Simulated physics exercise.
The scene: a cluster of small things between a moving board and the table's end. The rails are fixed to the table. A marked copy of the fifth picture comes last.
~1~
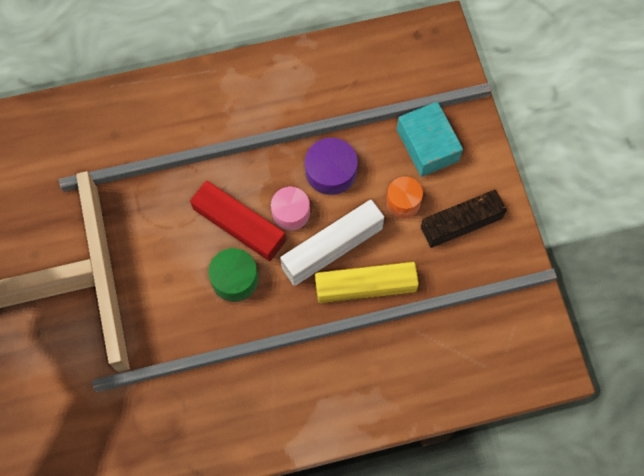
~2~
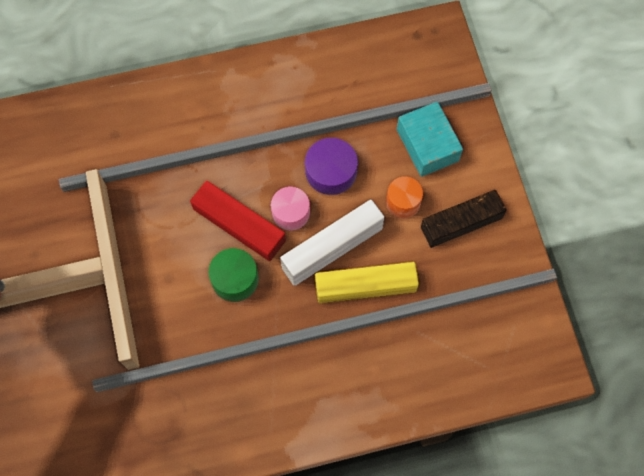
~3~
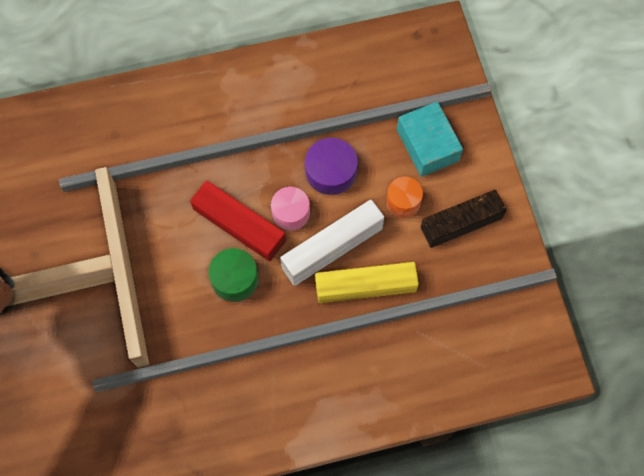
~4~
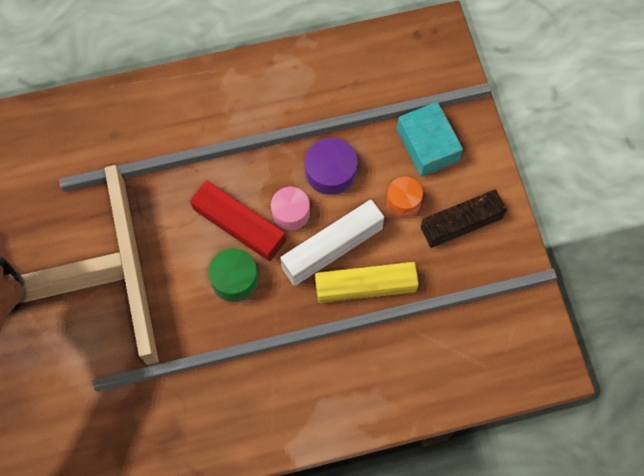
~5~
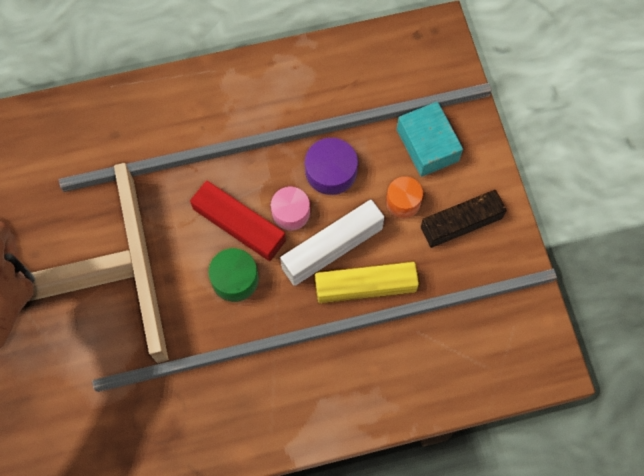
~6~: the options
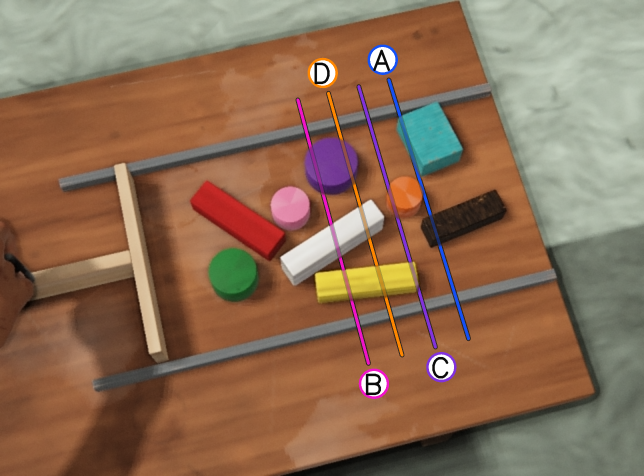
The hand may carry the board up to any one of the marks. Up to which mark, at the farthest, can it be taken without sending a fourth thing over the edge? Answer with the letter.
No fourth one falls up to A.
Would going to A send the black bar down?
Yes.
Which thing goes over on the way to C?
It is the orange tin.
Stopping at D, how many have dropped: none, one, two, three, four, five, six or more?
The count is none.
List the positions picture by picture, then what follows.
The first frame shows board (98, 264); purple tin (331, 167); red stick (239, 221).
The second frame shows board (107, 262); white stick (333, 243).
The third frame shows board (117, 259); orange tin (404, 198).
The fourth frame shows board (127, 257); green tin (233, 275).
The fifth frame shows board (137, 255); black bar (463, 219); purple tin (331, 167); red stick (239, 221).
On the marked copy, A at (427, 203); B at (331, 225); C at (395, 210); D at (363, 218).
Following A. Soon after the start, board (243, 230); orange tin (409, 194); purple tin (335, 163).
Later, board (348, 206); orange tin (478, 161); black bar (474, 227).
In the end, board (426, 188); black bar over the edge; orange tin over the edge; two fallen.
As for the rest, B is within the limit but short; C is within the limit but short; D is within the limit but short.
